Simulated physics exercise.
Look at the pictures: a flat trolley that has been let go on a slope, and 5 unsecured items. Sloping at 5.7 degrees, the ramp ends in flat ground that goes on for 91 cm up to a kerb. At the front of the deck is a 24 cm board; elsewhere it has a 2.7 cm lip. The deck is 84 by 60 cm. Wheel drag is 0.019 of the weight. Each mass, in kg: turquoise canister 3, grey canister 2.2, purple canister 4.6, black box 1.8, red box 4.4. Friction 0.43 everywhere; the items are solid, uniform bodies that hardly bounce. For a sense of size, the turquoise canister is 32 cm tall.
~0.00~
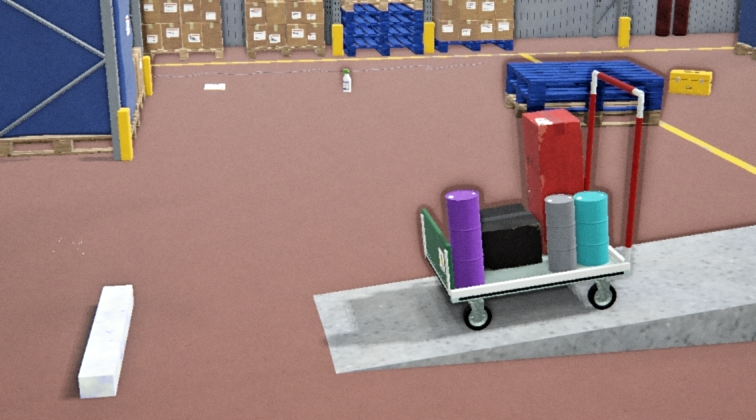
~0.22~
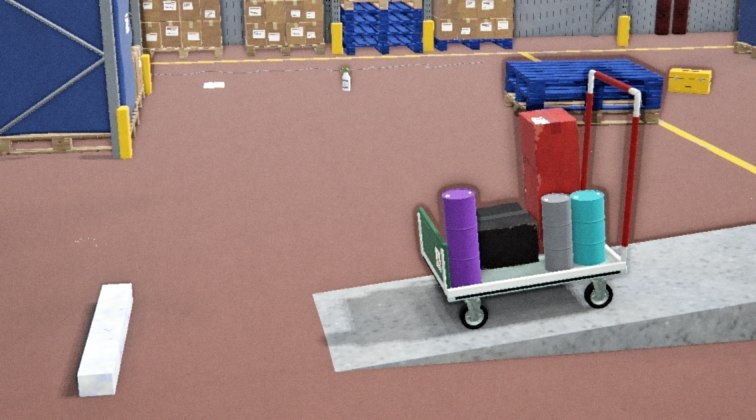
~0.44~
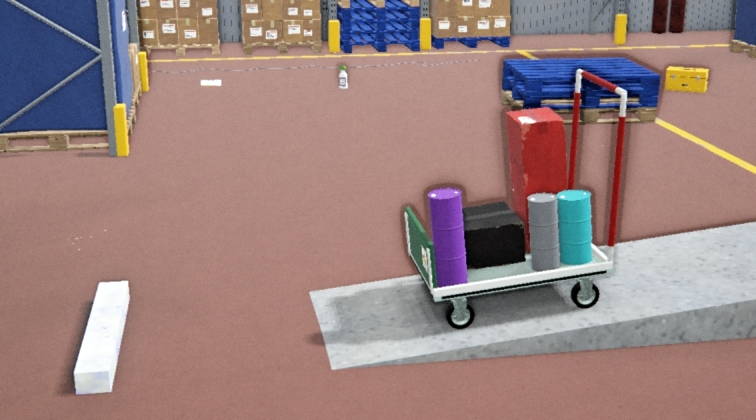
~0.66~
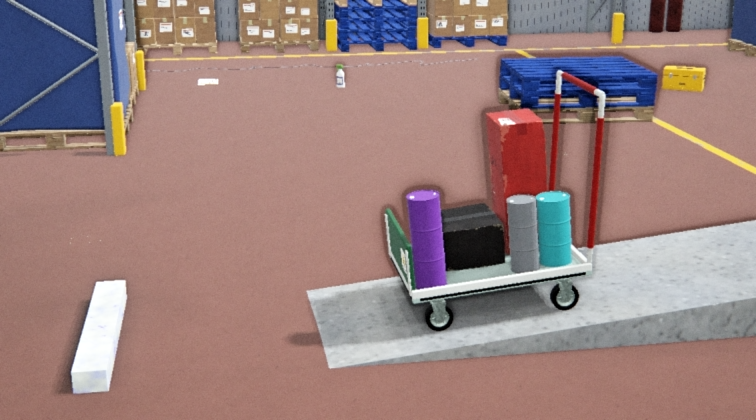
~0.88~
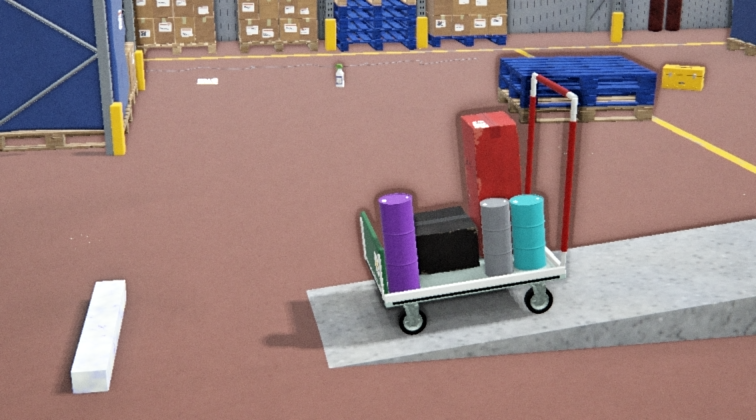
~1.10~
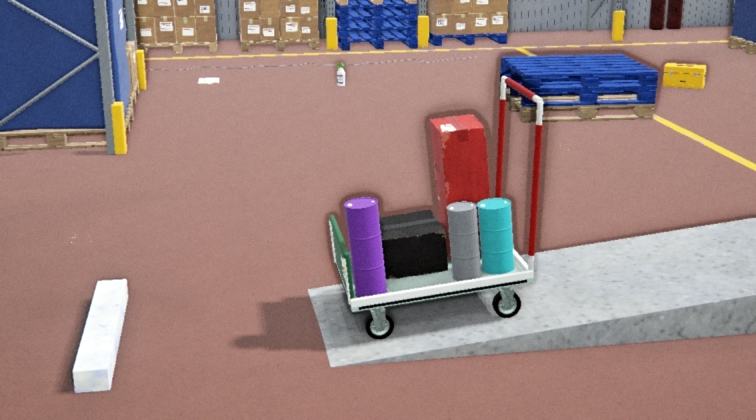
The clip opens on a flat trolley near the low end of a pale ramp, carrying purple, grey and turquoise canisters, a black box and a tall red box. It rolls slowly left down the slope, then gathers speed toward a white kerb, its load staying upright aboard.
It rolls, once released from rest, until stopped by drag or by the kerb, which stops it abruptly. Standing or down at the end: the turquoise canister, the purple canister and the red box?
At the end, the turquoise canister won't fall; the purple canister won't fall; the red box capsizes.
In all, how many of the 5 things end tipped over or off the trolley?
That makes 2.
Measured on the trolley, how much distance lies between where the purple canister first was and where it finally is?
Around 2 centimetres.
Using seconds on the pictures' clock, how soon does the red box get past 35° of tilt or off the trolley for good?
It happens at about 2.6 s.
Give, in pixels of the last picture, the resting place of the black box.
I'd put it at around (145, 270).
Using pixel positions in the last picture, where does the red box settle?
Roughly (222, 235).
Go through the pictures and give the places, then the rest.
The first picture shows kerb 151 cm ahead; turquoise canister (592, 229); purple canister (466, 240); red box (554, 182).
The second picture shows kerb 150 cm ahead; grey canister (558, 233); black box (494, 236).
The third picture shows kerb 145 cm ahead; grey canister (544, 233); black box (481, 236).
The fourth picture shows kerb 137 cm ahead; grey canister (523, 234); black box (461, 238).
The fifth picture shows kerb 124 cm ahead; grey canister (497, 238); black box (436, 241).
The sixth picture shows kerb 108 cm ahead; turquoise canister (496, 236); purple canister (366, 249); red box (462, 188).
By 1.70 s, kerb 47 cm ahead.
By 2.20 s, trolley at the kerb; red box rocked 3° off its seat near (224, 215); turquoise canister 7 cm from its spot near (245, 269); grey canister 7 cm from its spot.
By 2.30 s, trolley at the kerb; red box rocked 11° off its seat near (212, 214); turquoise canister 12 cm from its spot near (234, 269); grey canister rocked 8° off its seat.
By 2.80 s, trolley at the kerb; red box rocked 58° off its seat near (204, 230); turquoise canister 12 cm from its spot near (234, 270); grey canister rocked 36° off its seat.
When it is over (3.9 s), lying over on the trolley, grey canister and red box; not toppled but over 10 cm from the start, turquoise canister and black box; purple canister within 10 cm of the start. End places, in pixels of the last picture, turquoise canister near (234, 270), purple canister near (115, 269).
